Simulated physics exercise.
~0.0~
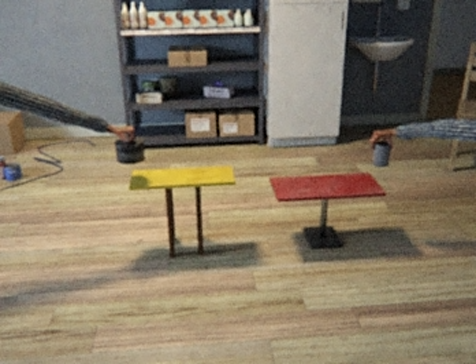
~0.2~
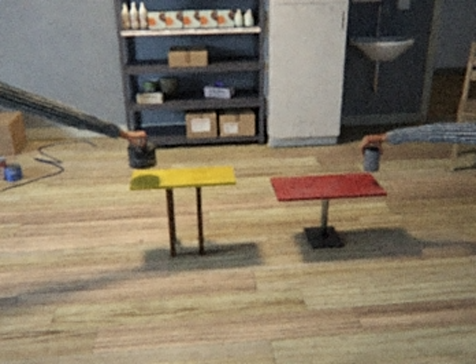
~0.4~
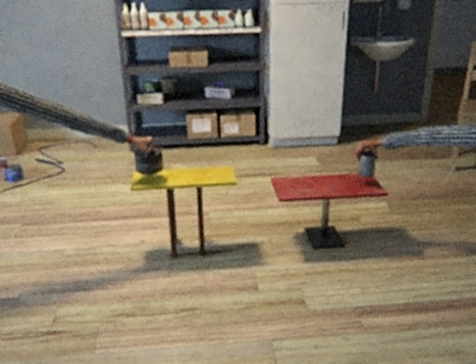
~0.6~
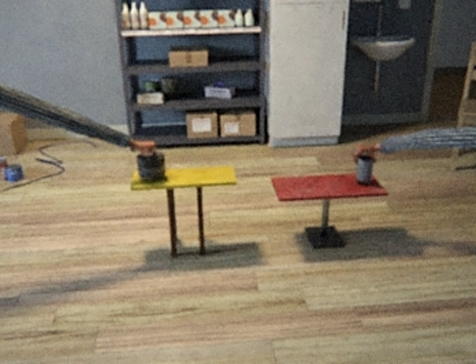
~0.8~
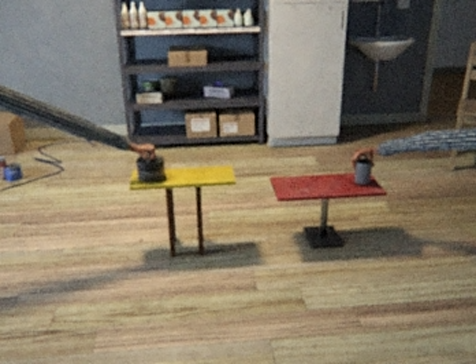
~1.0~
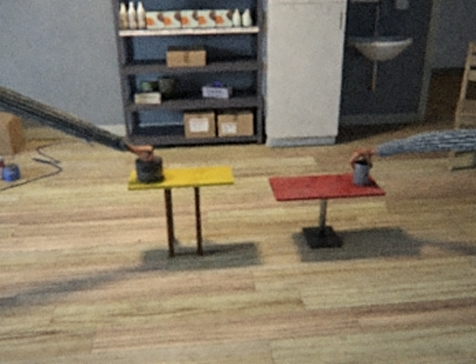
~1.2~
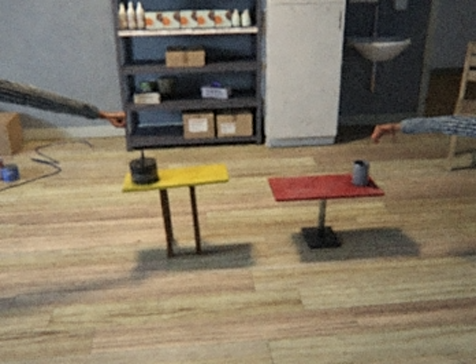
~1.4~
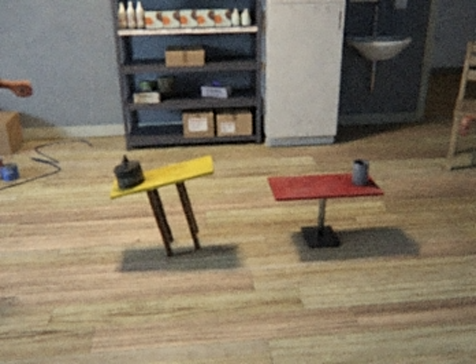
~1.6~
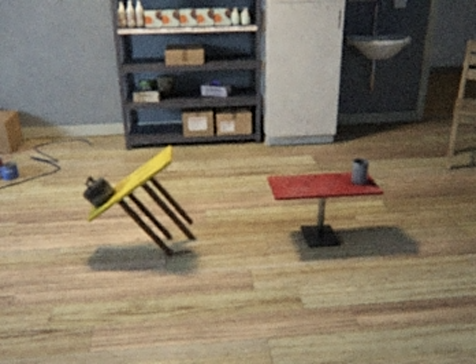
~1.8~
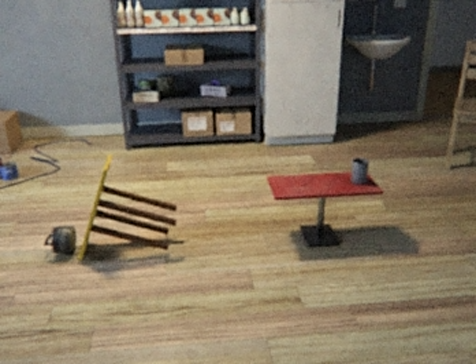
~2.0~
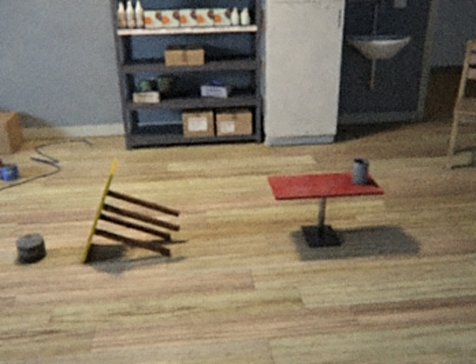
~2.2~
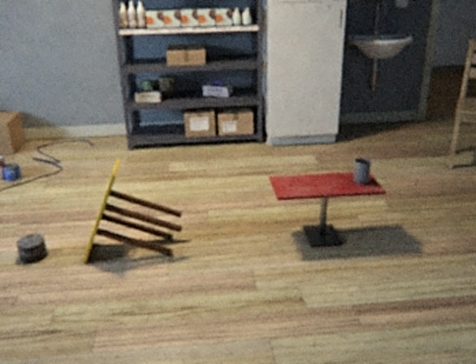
Two hands release containers on small tables; the yellow one topples left, the red stands.
